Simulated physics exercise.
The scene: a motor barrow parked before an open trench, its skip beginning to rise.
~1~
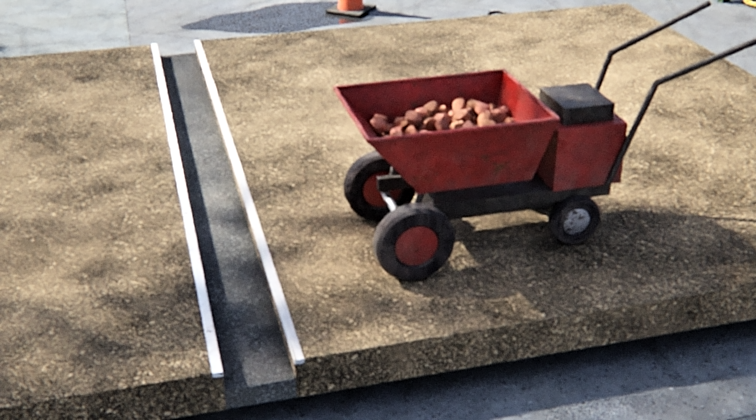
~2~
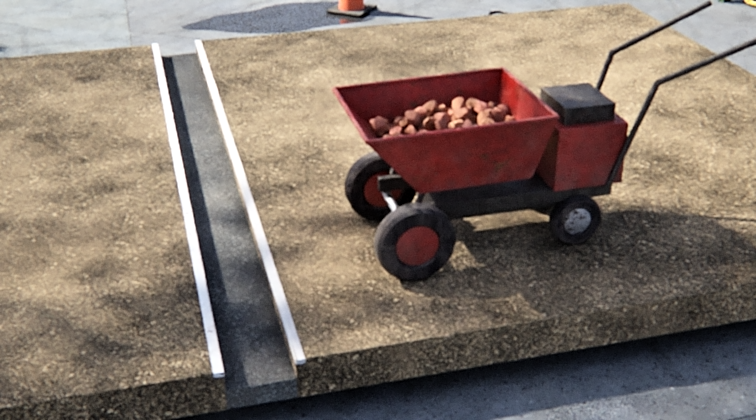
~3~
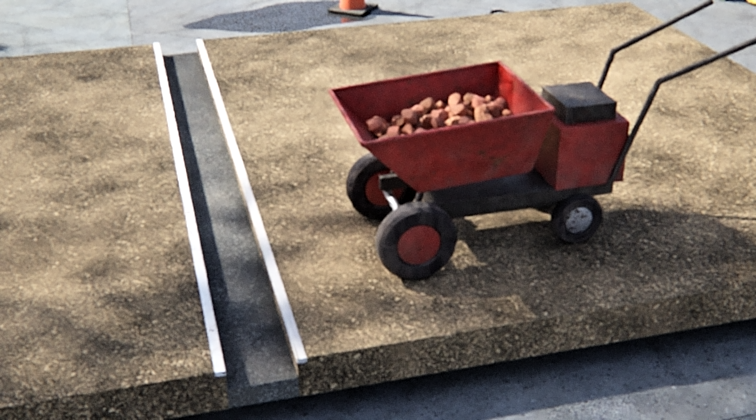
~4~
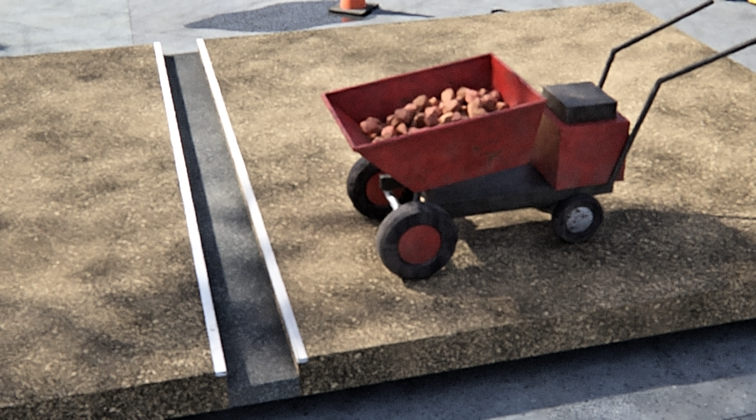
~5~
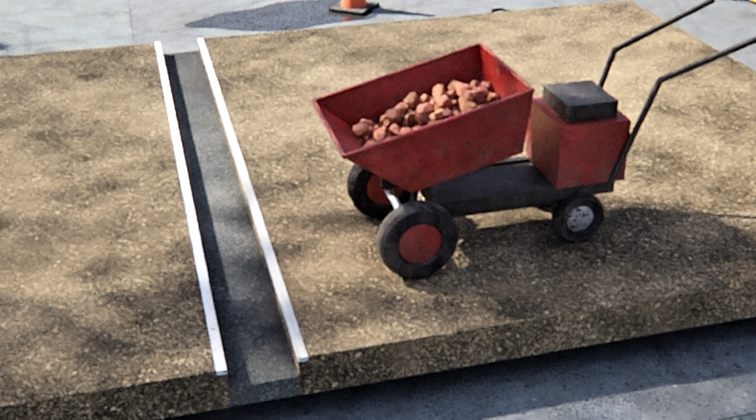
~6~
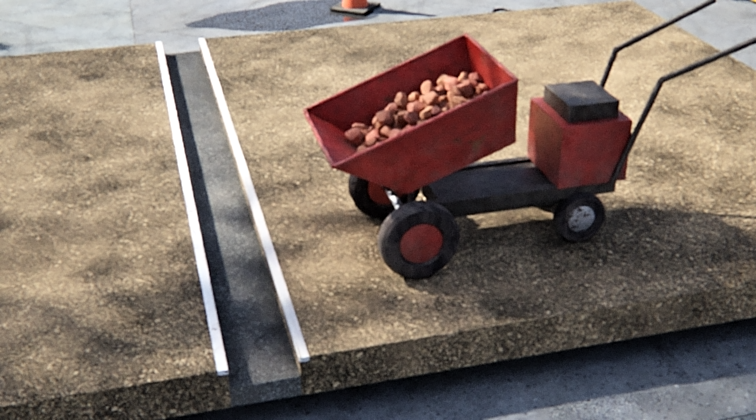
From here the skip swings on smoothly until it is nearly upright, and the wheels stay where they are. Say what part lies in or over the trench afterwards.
In the trench: The larger part.
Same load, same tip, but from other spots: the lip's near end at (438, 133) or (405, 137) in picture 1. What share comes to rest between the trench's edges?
About 20 and 50 per cent.
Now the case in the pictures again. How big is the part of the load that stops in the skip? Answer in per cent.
About 20 per cent.
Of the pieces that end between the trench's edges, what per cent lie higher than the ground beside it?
Some 35 per cent.
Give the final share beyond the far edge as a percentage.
Close to 5 per cent.
Soon, skip tipped steeply; all in the skip.
A while on, skip tipped right over; most in the skip; a stray few short of the trench; a small part in or heaped over the trench; a stray few falling.
Towards the end, skip tipped right over; about a quarter in the skip; a small part short of the trench; about two thirds in or heaped over the trench; a small part beyond it.
Finally, skip tipped right over; about a quarter in the skip; a small part short of the trench; about two thirds in or heaped over the trench; a small part beyond it.
